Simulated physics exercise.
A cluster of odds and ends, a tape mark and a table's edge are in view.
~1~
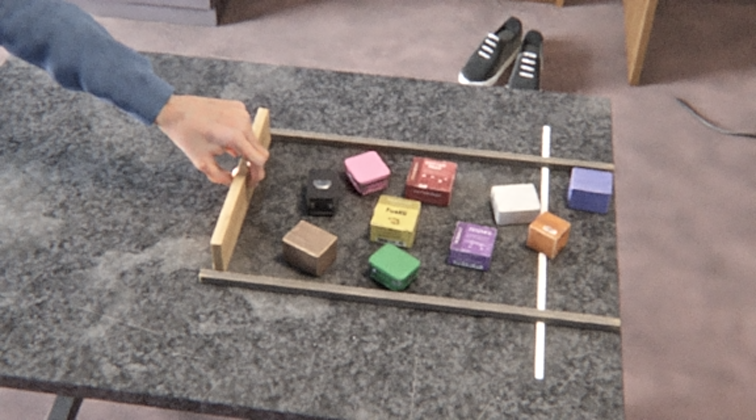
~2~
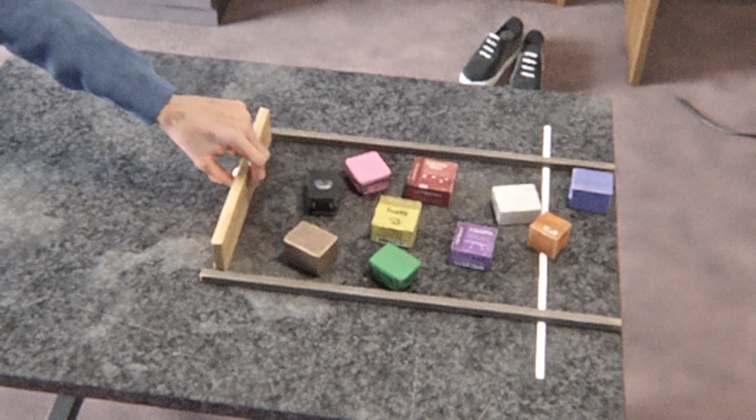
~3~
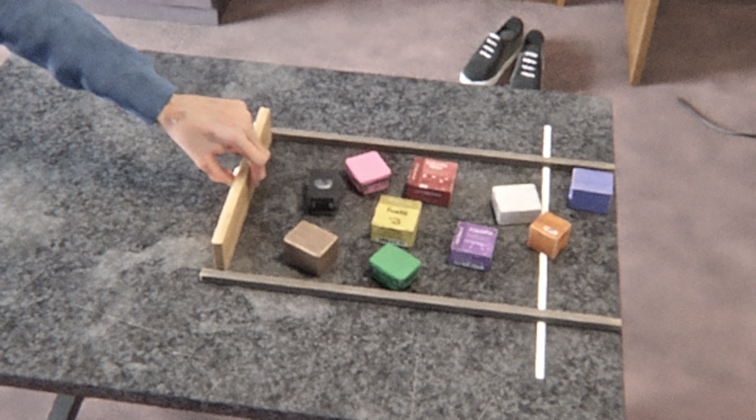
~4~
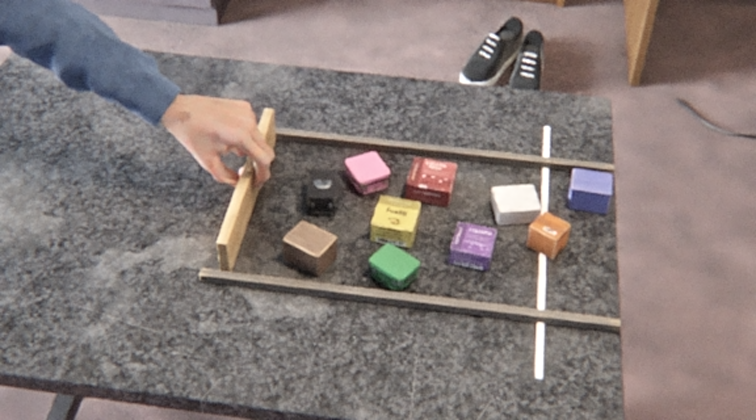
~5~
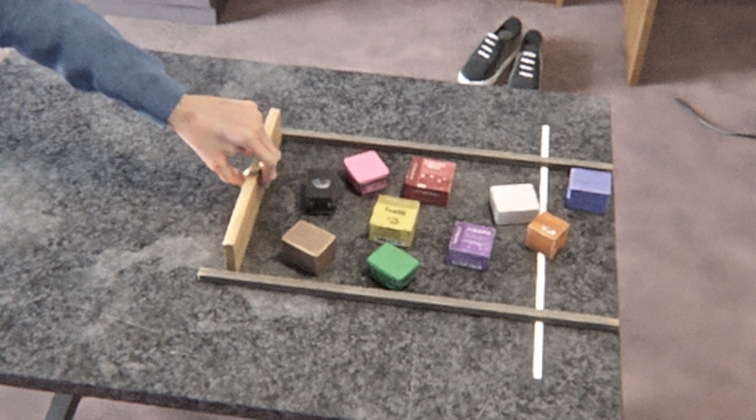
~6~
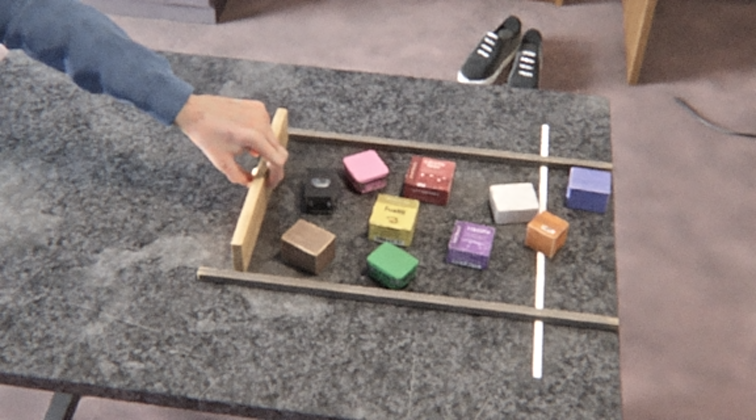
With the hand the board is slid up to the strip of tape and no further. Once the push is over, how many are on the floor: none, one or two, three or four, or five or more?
On the floor: Three or four.
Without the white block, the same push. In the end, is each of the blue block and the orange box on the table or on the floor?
So the blue block goes off the edge and the orange box goes off the edge.
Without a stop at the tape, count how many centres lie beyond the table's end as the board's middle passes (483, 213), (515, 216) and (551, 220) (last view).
Middles past end - pos 1: 0, pos 2: 1, pos 3: 4.
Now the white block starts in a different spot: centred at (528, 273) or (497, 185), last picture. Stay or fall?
Well, the white block is gone in the first case and is gone in the second.
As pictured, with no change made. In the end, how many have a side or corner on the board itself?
That comes to 3.
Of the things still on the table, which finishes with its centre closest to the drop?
The purple box finishes nearest.
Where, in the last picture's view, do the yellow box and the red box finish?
The yellow box settles near (589, 244); as for the red box, near (602, 204).
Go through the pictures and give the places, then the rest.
Blue block (590, 191); orange box (549, 235); white block (515, 205); board (243, 187); tape (543, 237), in the first picture.
Orange box (549, 235); pink case (368, 174), in the second picture.
White block (516, 204); brown block (311, 248), in the third picture.
Blue block (590, 191); red box (431, 182), in the fourth picture.
Orange box (547, 235); yellow box (394, 221), in the fifth picture.
Blue block (588, 190); orange box (547, 234); white block (514, 203); board (262, 187); tape (542, 236), in the sixth picture.
A little later, none off yet; blue block at rest near (588, 190); orange box at rest near (547, 234); white block at rest near (514, 203).
Next, none off yet; blue block at rest near (588, 190); orange box at rest near (548, 236); white block shifted about its own width near (557, 216).
When it is over, the number that fall off is three or four; down, white block, orange box and blue block.
